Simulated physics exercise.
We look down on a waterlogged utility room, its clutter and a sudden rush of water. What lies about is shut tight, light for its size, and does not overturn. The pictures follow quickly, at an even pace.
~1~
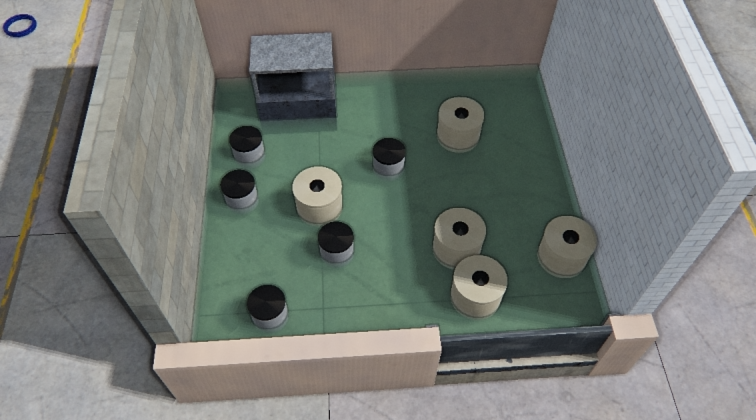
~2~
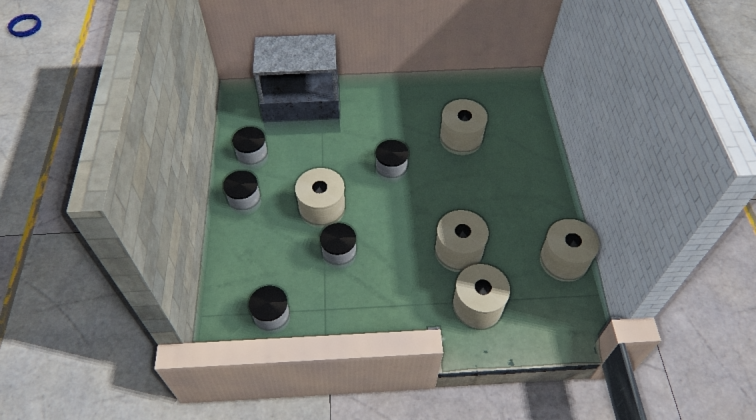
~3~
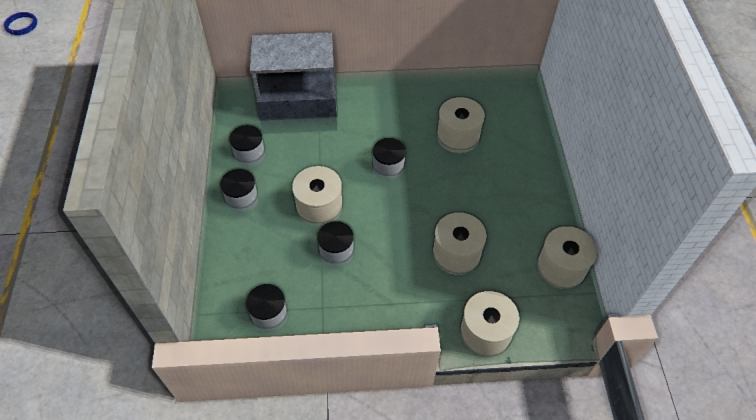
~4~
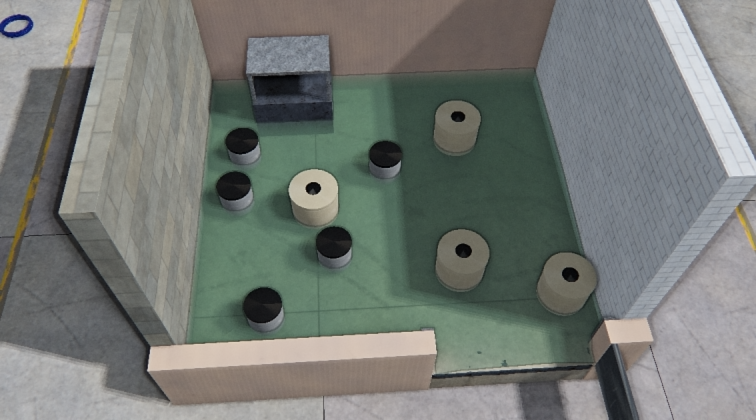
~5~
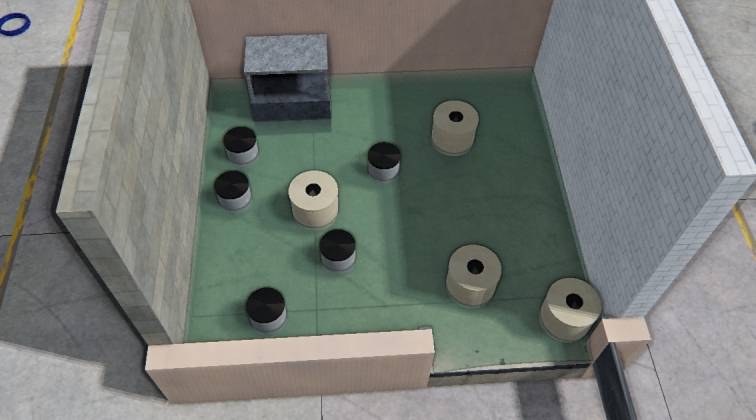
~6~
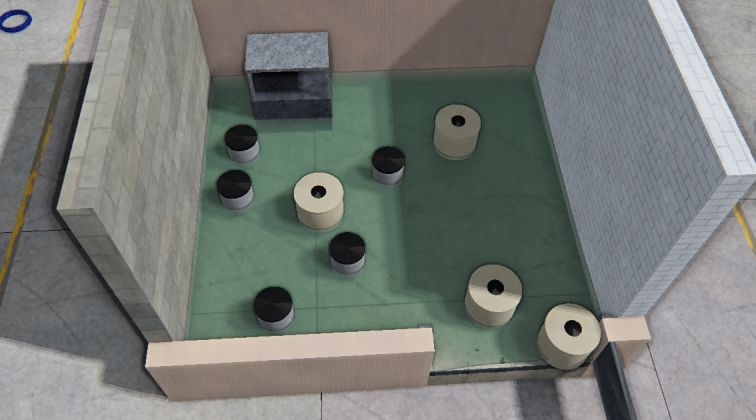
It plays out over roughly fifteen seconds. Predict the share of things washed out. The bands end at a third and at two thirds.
Share: At least two thirds.
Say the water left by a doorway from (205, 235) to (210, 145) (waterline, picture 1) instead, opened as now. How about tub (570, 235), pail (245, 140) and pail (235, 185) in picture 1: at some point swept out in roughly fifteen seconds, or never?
In that order: Kept in, gone, yes.
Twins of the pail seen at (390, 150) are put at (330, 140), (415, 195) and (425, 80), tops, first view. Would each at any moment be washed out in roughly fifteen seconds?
In turn: Left behind, gone, kept in.
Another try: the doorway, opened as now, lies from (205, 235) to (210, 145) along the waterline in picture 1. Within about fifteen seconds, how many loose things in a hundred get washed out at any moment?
I make it 60 per cent.
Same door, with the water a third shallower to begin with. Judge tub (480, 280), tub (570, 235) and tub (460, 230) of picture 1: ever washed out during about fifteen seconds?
In that order: Through, yes, yes.
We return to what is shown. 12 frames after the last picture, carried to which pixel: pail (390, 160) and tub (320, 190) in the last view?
At about (470, 245) and (414, 252).
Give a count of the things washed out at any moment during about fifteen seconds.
I count 8.
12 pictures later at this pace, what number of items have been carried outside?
That makes 4.
A moment on, 3 of 10 are out; 7 afloat.
Next, 4 of 10 are out; 6 afloat.
Later, 8 of 10 are out; 0 afloat.
In the end, 8 of 10 are out; 0 afloat.
